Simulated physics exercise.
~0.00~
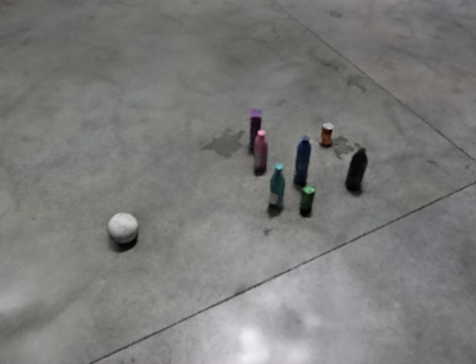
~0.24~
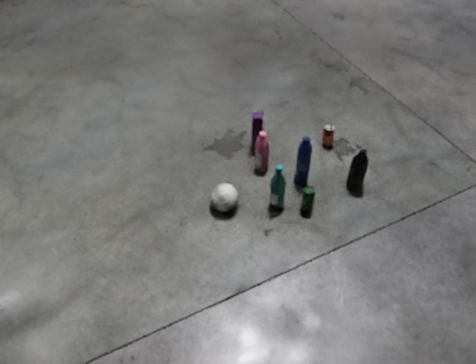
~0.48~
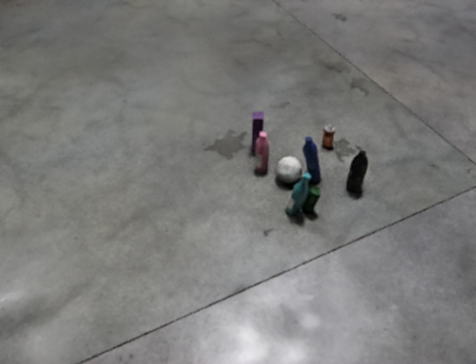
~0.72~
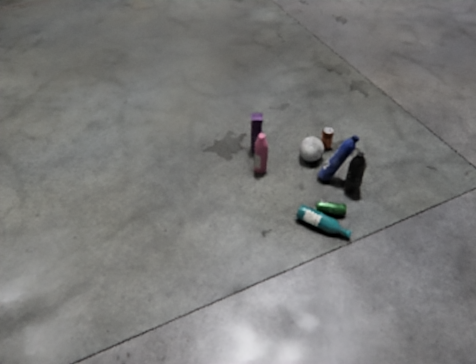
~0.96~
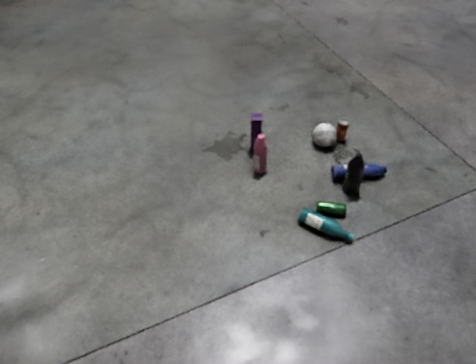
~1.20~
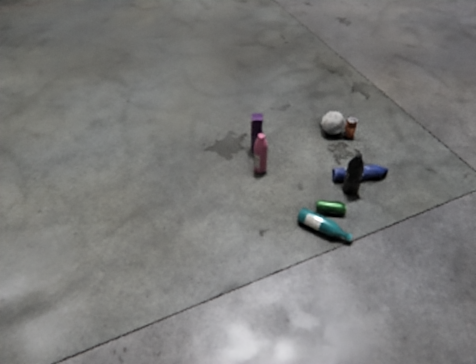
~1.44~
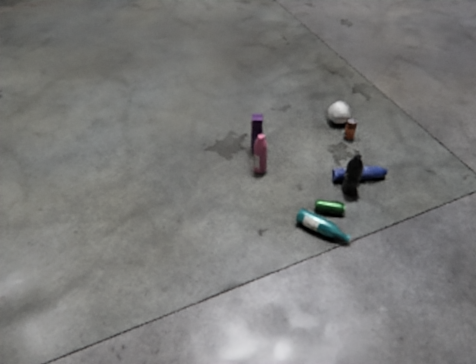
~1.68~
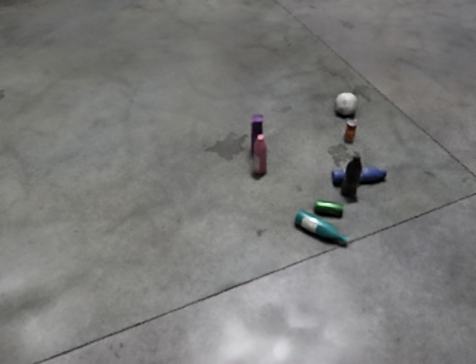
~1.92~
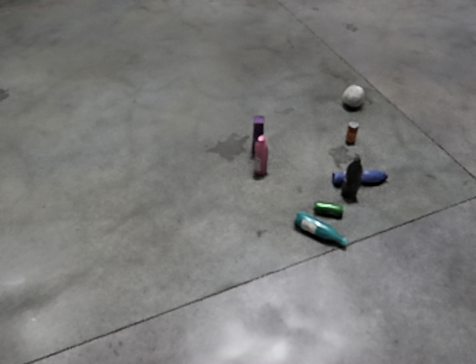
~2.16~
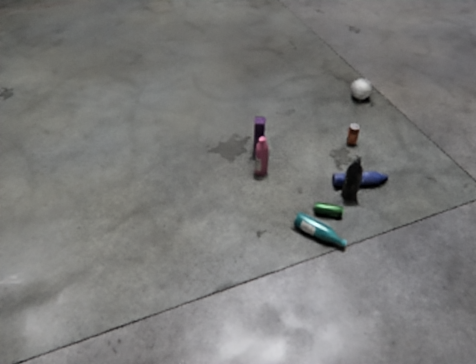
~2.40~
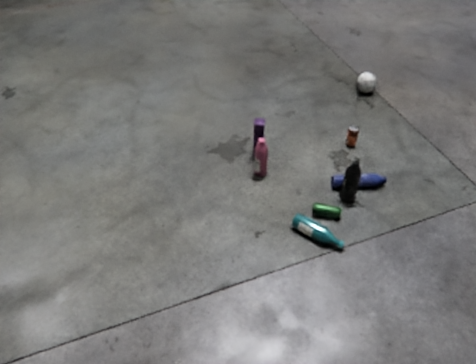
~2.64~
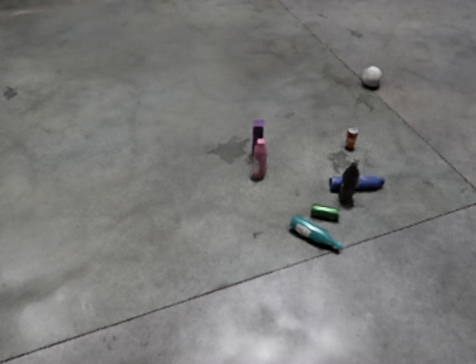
A white ball rolls right into the standing items, toppling turquoise and blue bottles and a green can.
